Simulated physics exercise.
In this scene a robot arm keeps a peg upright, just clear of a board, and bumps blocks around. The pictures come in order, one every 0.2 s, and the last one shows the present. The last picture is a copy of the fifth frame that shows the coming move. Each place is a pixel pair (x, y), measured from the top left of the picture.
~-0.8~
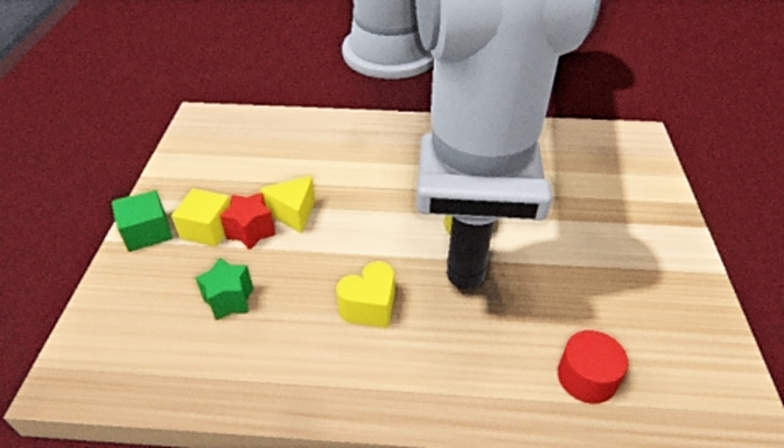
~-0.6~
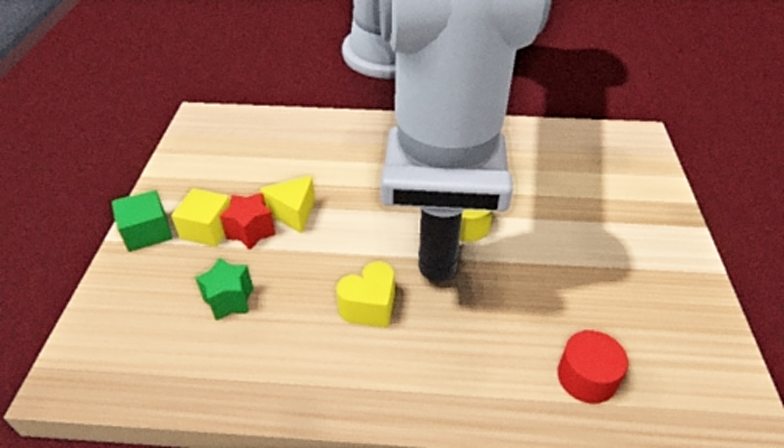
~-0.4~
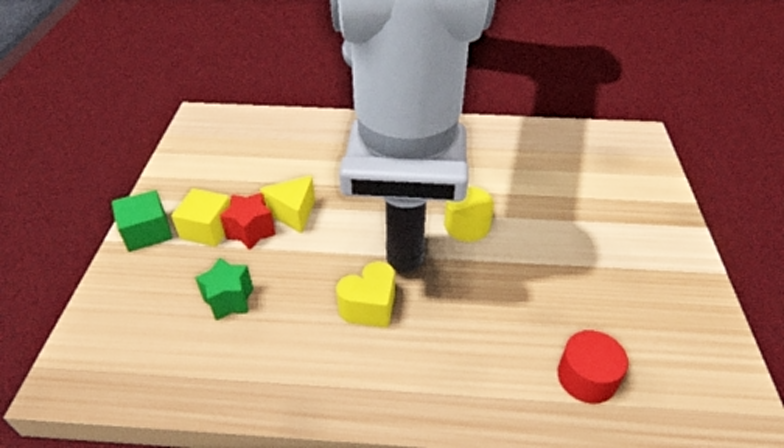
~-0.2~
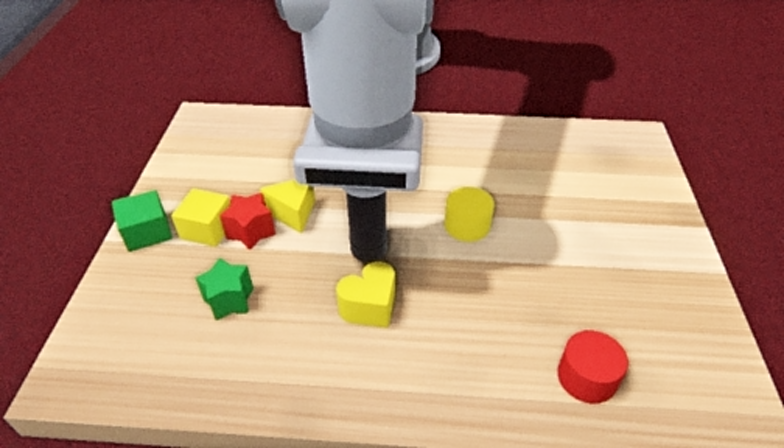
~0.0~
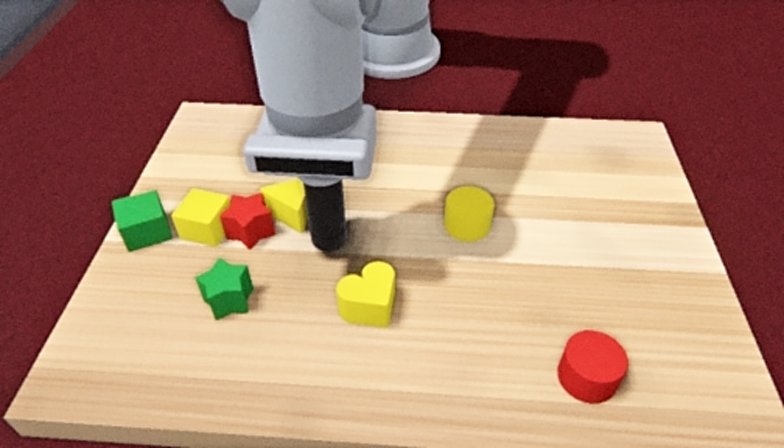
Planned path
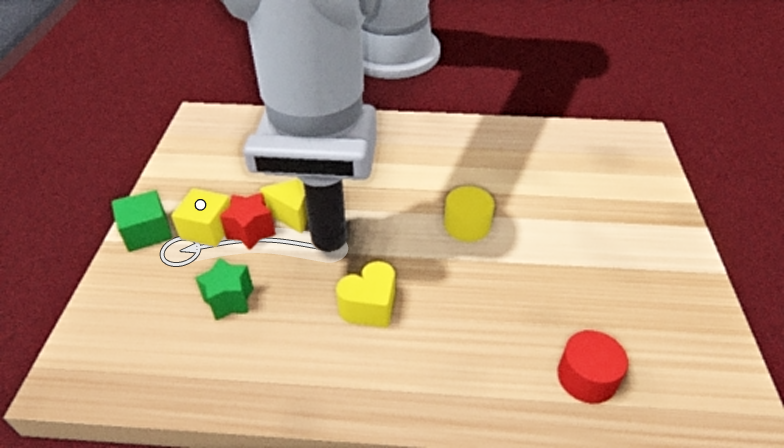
Above a wooden board, a grey robot arm moving its black peg leftward past a yellow heart, the coloured blocks staying still.
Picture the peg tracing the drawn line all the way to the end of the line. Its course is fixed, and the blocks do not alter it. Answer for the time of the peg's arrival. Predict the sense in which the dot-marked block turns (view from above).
It twists anticlockwise.
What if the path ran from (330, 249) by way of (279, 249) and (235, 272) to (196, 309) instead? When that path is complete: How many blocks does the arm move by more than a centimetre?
My best guess is that a single block moves over 1 cm.
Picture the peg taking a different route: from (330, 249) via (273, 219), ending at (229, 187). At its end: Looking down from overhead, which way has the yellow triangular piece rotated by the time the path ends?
Looking down, it rotates clockwise.
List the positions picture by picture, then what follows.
The first picture shows peg tip at (465, 276); block tops, green square block at (137, 208); yellow square block at (200, 205); red star-shaped block at (246, 207); yellow triangular piece at (290, 191); yellow heart block at (369, 283).
The second picture shows peg at (437, 268); blocks unchanged.
The third picture shows peg at (405, 260); blocks unchanged.
The fourth picture shows peg at (369, 250); blocks unchanged.
The fifth picture shows peg at (329, 240); green square block at (137, 208); yellow square block at (200, 205); red star-shaped block at (246, 207); yellow triangular piece at (290, 191); yellow heart block at (369, 283).
Path on the board, from (330, 249) through (258, 240) to (181, 251); the dot is on the yellow square block.
What follows on the original path. One third of the way, peg at (280, 232); yellow square block at (196, 204); red star-shaped block at (239, 205); yellow triangular piece at (283, 186), turned 35° clockwise.
Two thirds of the way, peg at (228, 232); green square block at (126, 209); yellow square block at (171, 199), turned 35° anticlockwise; red star-shaped block at (219, 194), turned 25° clockwise; yellow triangular piece at (281, 185), turned 45° clockwise.
At the end, peg at (177, 241); green square block at (126, 209); yellow square block at (171, 199), turned 35° anticlockwise; red star-shaped block at (217, 194), turned 40° clockwise; yellow triangular piece at (281, 185), turned 45° clockwise; yellow heart block in place.
